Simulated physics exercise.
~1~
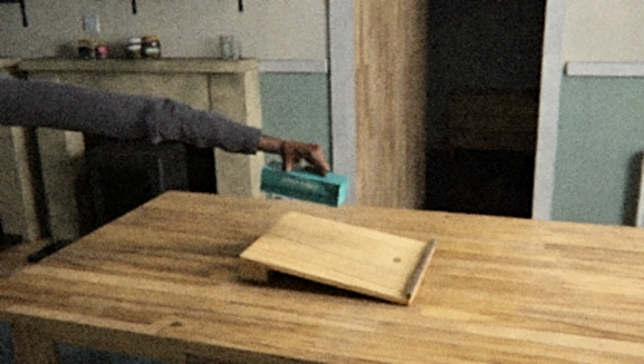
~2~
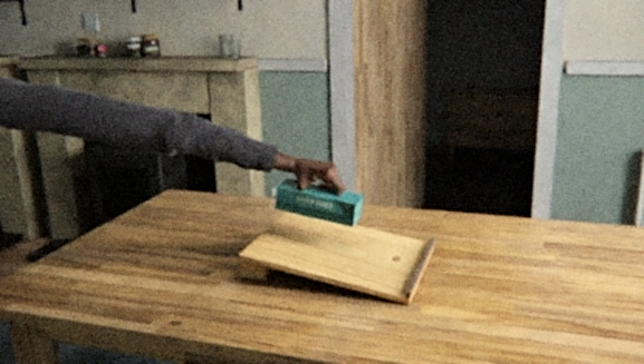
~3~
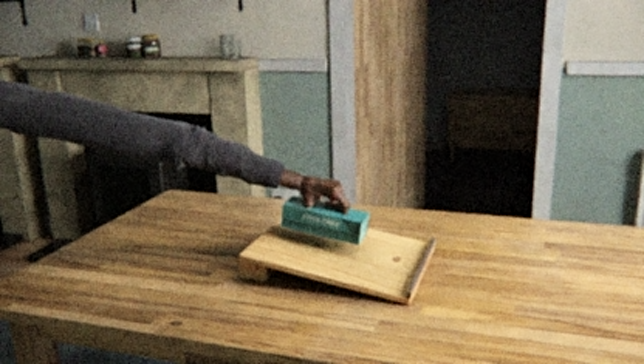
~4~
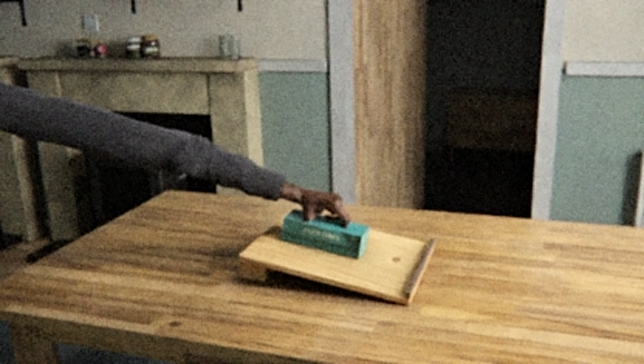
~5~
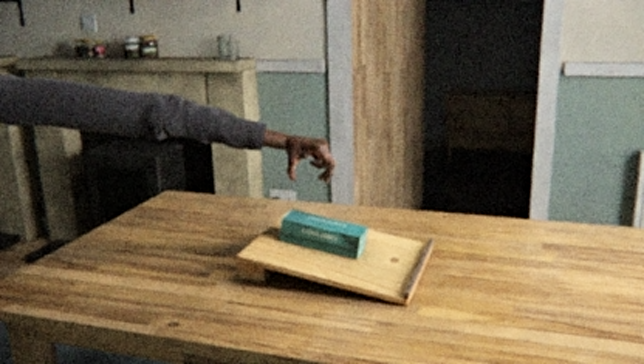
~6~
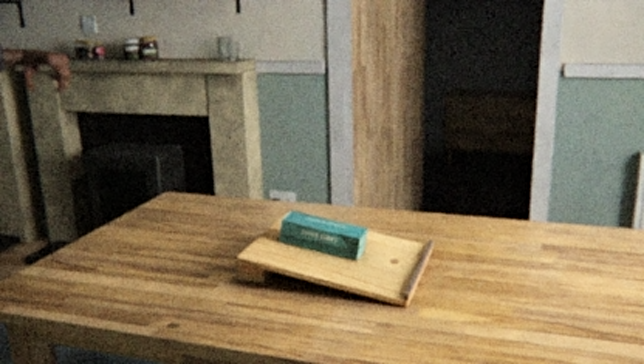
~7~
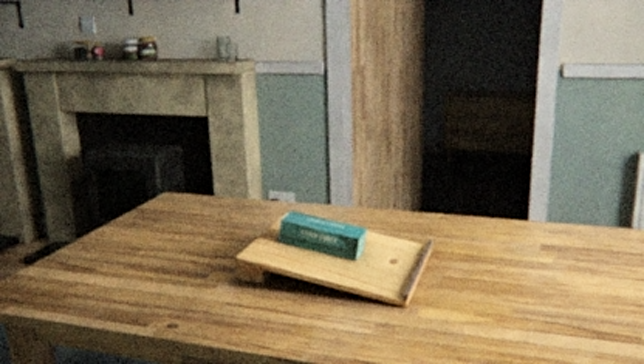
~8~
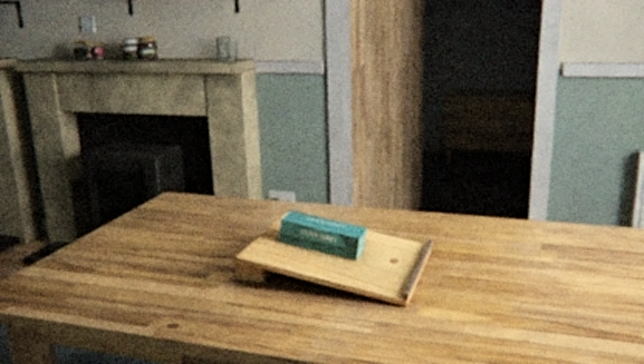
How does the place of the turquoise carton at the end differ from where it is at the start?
At the start the turquoise carton is held in the air beyond the board, up and to the left. At the end it is lower and a little further right, resting on the upper part of the sloping board.
